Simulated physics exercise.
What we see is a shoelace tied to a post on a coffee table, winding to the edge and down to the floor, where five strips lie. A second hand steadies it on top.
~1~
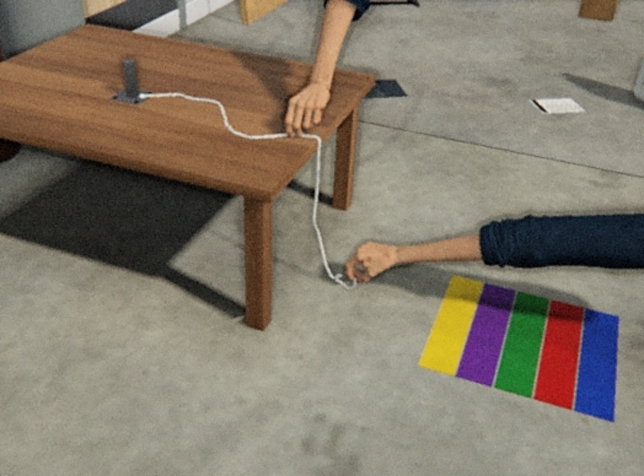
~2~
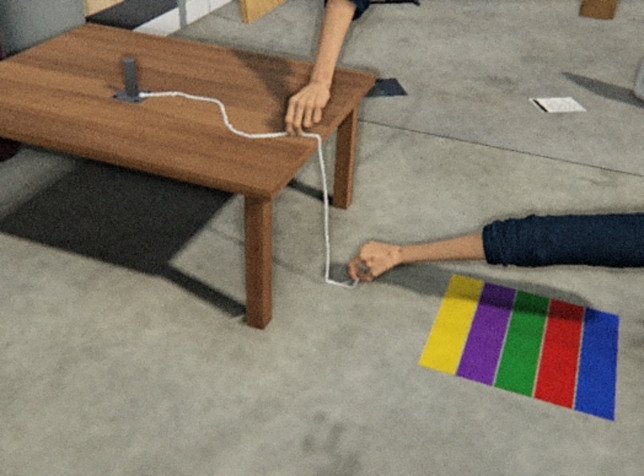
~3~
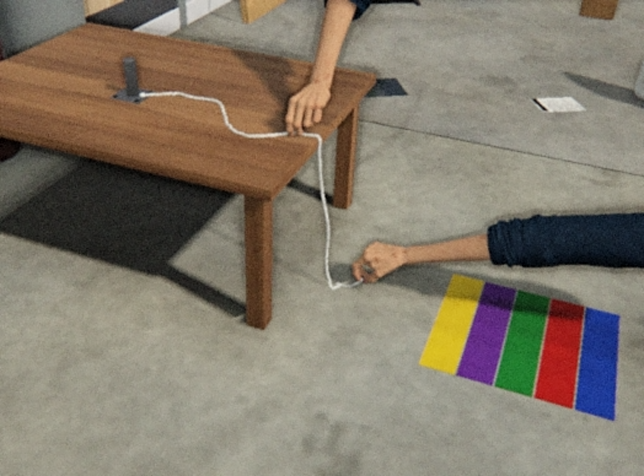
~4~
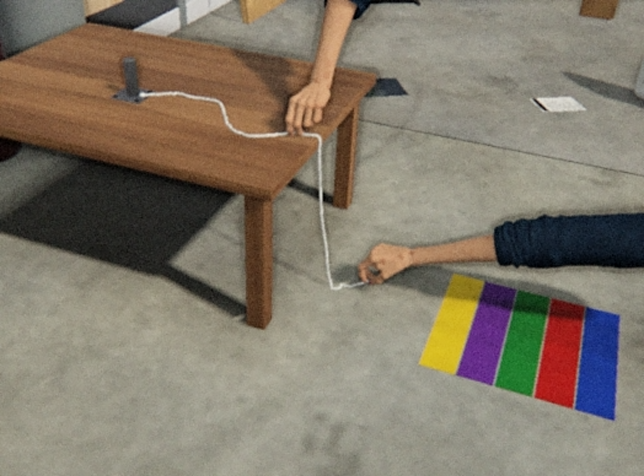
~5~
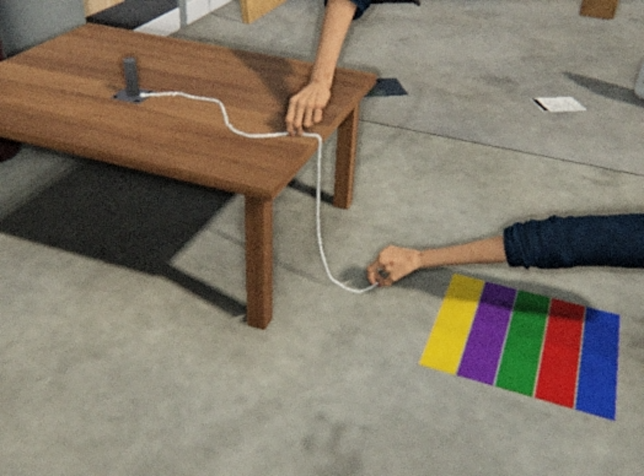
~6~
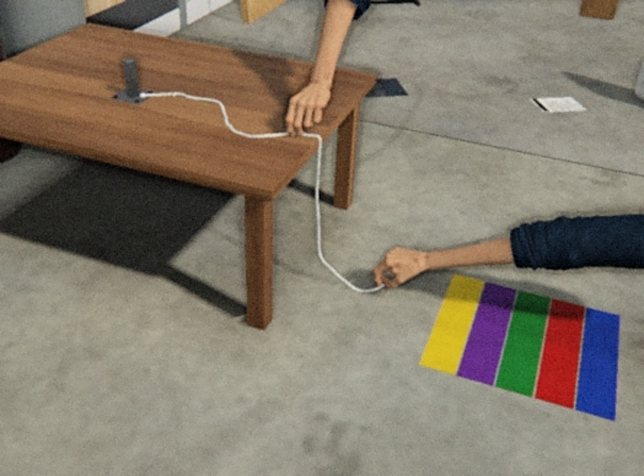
On a wooden coffee table, one hand pressed a white cord near the edge while another hand, down by the floor, drew its hanging end slightly right, toward five colored strips.
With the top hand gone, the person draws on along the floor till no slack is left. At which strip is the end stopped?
The end stops over the green strip.
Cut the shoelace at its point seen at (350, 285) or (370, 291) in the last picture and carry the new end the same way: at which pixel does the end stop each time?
Try by try, around (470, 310) and (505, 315).
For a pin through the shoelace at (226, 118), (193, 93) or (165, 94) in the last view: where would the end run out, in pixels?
The places are (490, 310), (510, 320) and (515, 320).
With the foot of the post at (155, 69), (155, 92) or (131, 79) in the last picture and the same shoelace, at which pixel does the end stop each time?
In that order: (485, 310), (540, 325) and (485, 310).
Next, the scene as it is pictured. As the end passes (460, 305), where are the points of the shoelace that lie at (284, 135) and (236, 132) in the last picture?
The first at (324, 153), the second at (287, 130).
A little later, end near (460, 305); over yellow.
Next, end near (501, 315); over purple.
When it is tight, end near (525, 322); over green. It gets as far as the green strip.
